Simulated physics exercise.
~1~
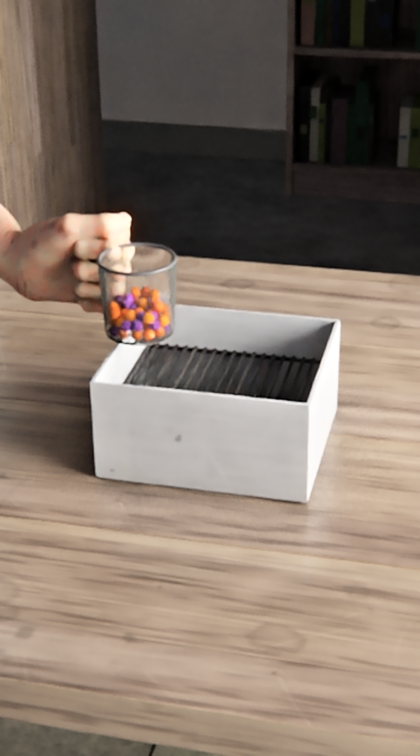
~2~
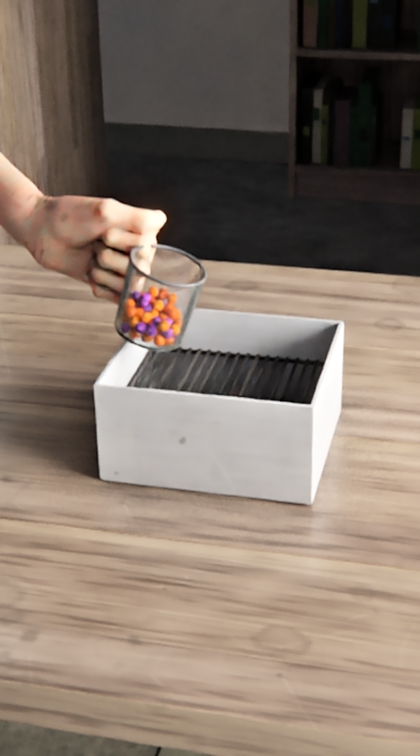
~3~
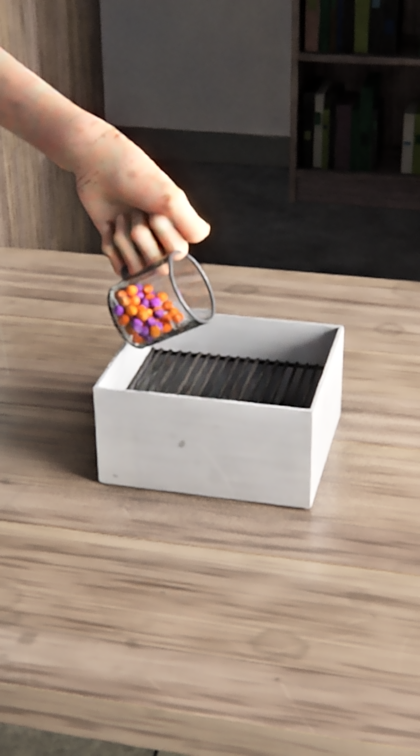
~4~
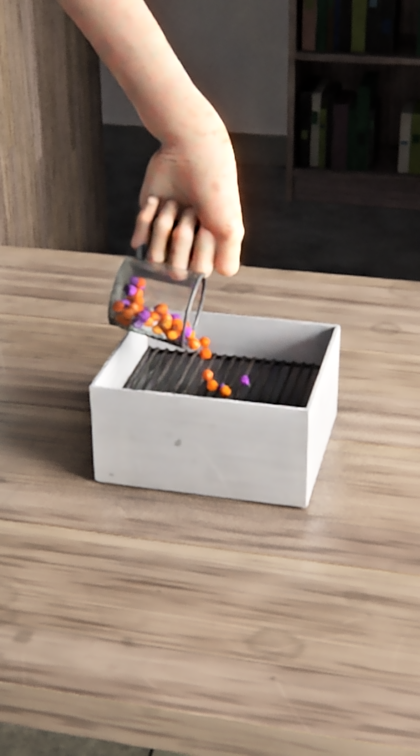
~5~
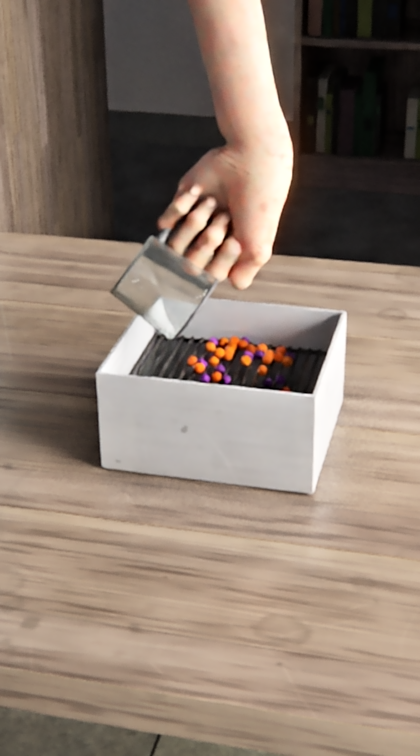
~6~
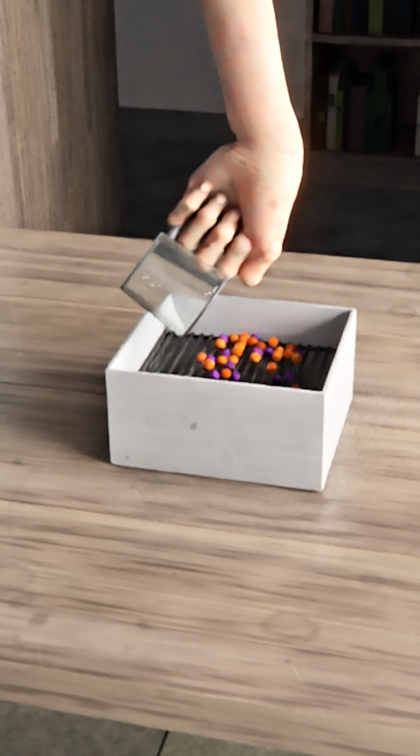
On a wooden table, a hand tips a clear cup of orange and purple balls onto a boxed black rack, where they rest.
